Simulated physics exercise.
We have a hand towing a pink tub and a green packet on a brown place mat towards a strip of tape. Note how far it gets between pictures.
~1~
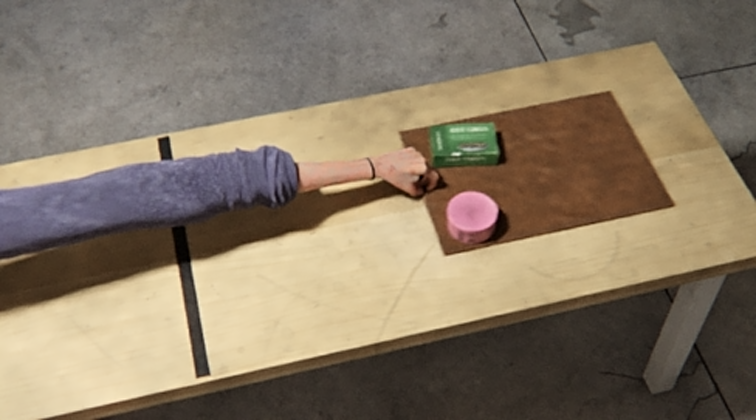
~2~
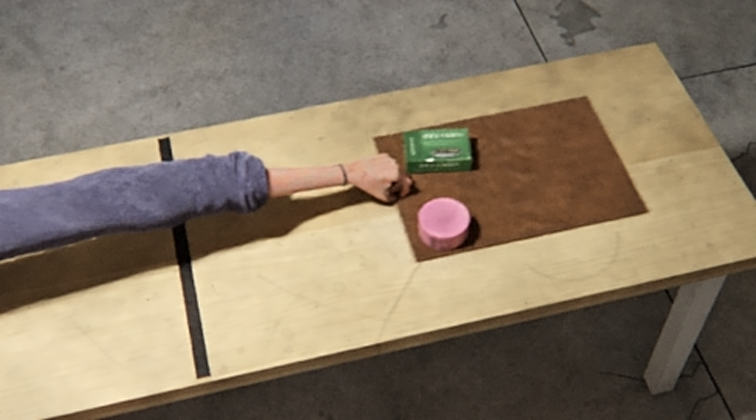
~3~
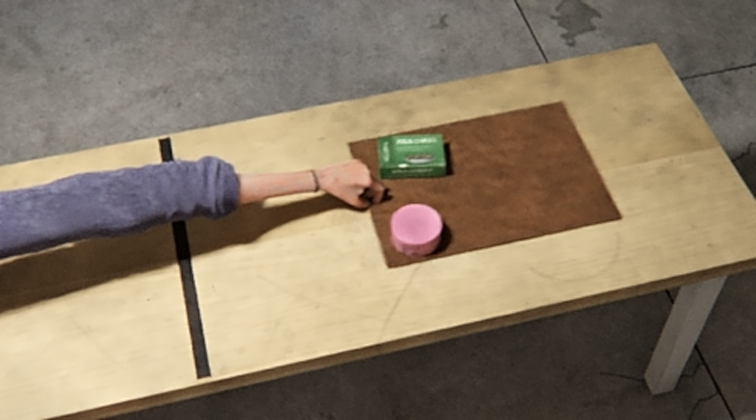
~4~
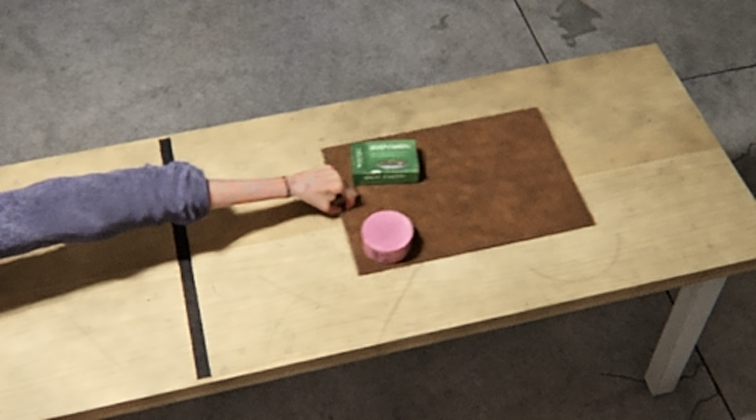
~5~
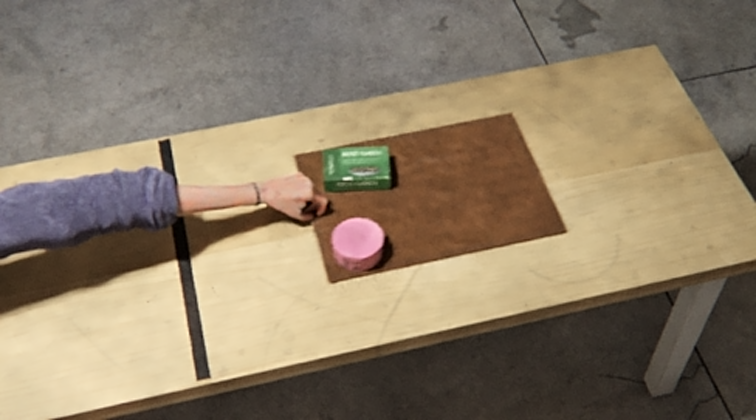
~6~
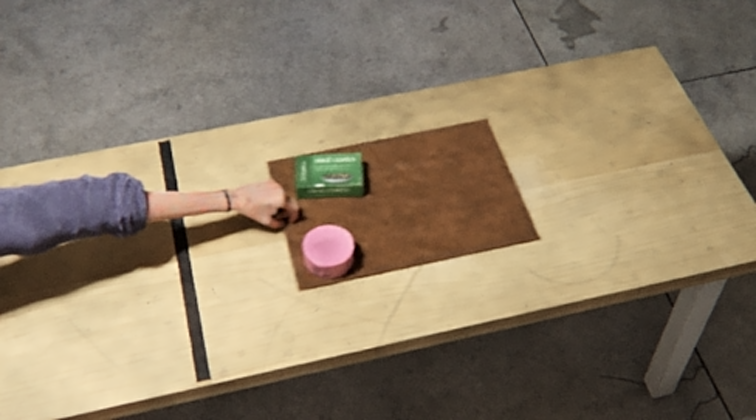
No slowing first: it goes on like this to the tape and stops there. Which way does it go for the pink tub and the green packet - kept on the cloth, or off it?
The pink tub is off, the green packet is off.
Then, 0.13 s past the final frame, hem short of the tape; pink tub on the cloth near (252, 269); green packet on the cloth near (256, 190).
Then, 0.24 s past the final frame, hem at the tape; pink tub ahead of the hem near (190, 281); green packet on the cloth near (199, 202).
When it is over, hem at the tape; pink tub ahead of the hem near (134, 295); green packet ahead of the hem near (144, 213). The pink tub leaves the cloth and the green packet shoots off the front.
